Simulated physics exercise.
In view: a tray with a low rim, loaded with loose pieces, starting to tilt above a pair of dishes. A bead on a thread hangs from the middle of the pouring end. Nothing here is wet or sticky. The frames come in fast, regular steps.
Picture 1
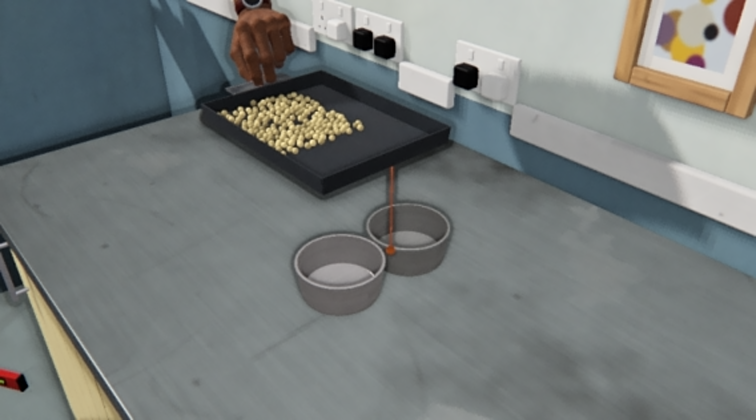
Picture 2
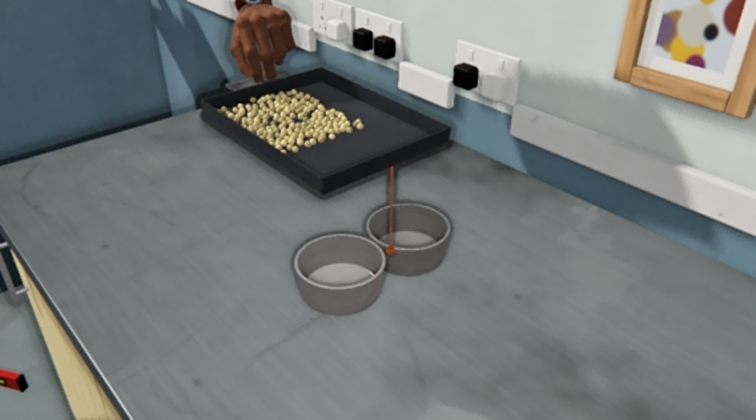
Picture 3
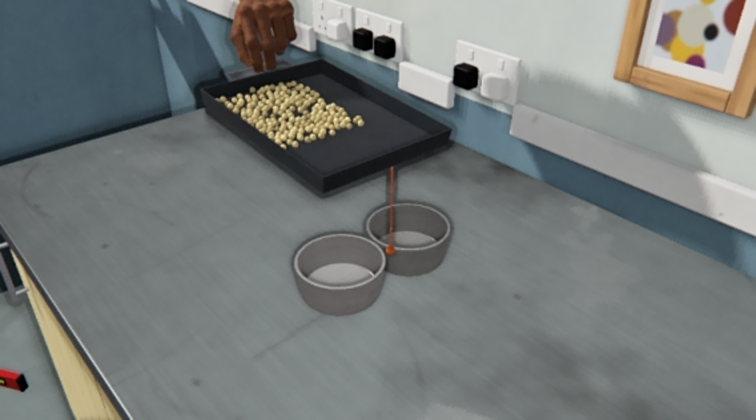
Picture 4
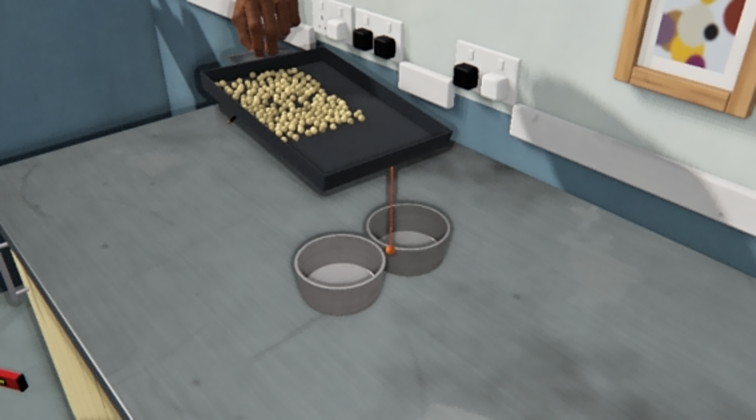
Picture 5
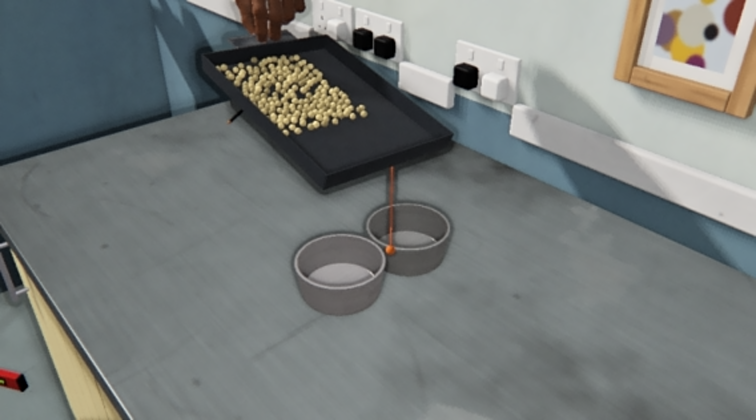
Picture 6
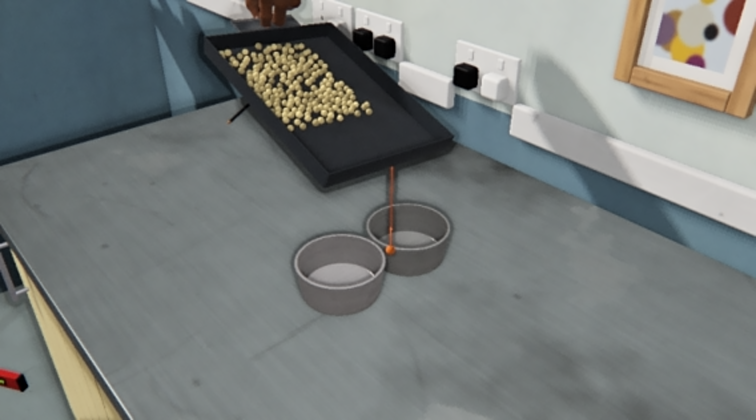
On a grey countertop beside wall sockets, a dark hand raises the far end of a black tray of pale soya beans, tilting it steadily steeper above two grey dishes, while a few beans shift slightly down its surface.
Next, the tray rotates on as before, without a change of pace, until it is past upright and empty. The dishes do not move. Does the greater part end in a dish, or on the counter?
The two hold less than half of the load.
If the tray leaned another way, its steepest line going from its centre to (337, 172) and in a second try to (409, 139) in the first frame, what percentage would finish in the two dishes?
The first gives 30 %, the second 60 %.
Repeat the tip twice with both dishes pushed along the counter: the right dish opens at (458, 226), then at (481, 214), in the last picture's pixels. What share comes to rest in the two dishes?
First some 60, then 70 per cent.
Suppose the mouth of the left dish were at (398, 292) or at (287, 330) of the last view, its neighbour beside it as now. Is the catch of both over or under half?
First more than half, then not half.
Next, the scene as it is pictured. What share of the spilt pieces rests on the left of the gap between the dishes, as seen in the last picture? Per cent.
Roughly 0 in a hundred.
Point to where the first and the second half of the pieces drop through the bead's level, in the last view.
Early half (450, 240), late half (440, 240).
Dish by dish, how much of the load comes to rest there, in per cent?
For the left dish some 0 %, for the right dish some 10 %.
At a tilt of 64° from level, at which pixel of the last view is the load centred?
Around (418, 152).
Shortly afterwards, tray tipped steeply; the bulk on the tray; only a few outside both; near a quarter in the air.
Next, tray tipped past a quarter turn; near two thirds on the tray; near a quarter outside both; a little in the air.
Some moments later, tray tipped past a quarter turn; only a few in the left dish; a little in the right dish; all but a few outside both.
In the end, tray tipped past a quarter turn; only a few in the left dish; a little in the right dish; all but a few outside both.
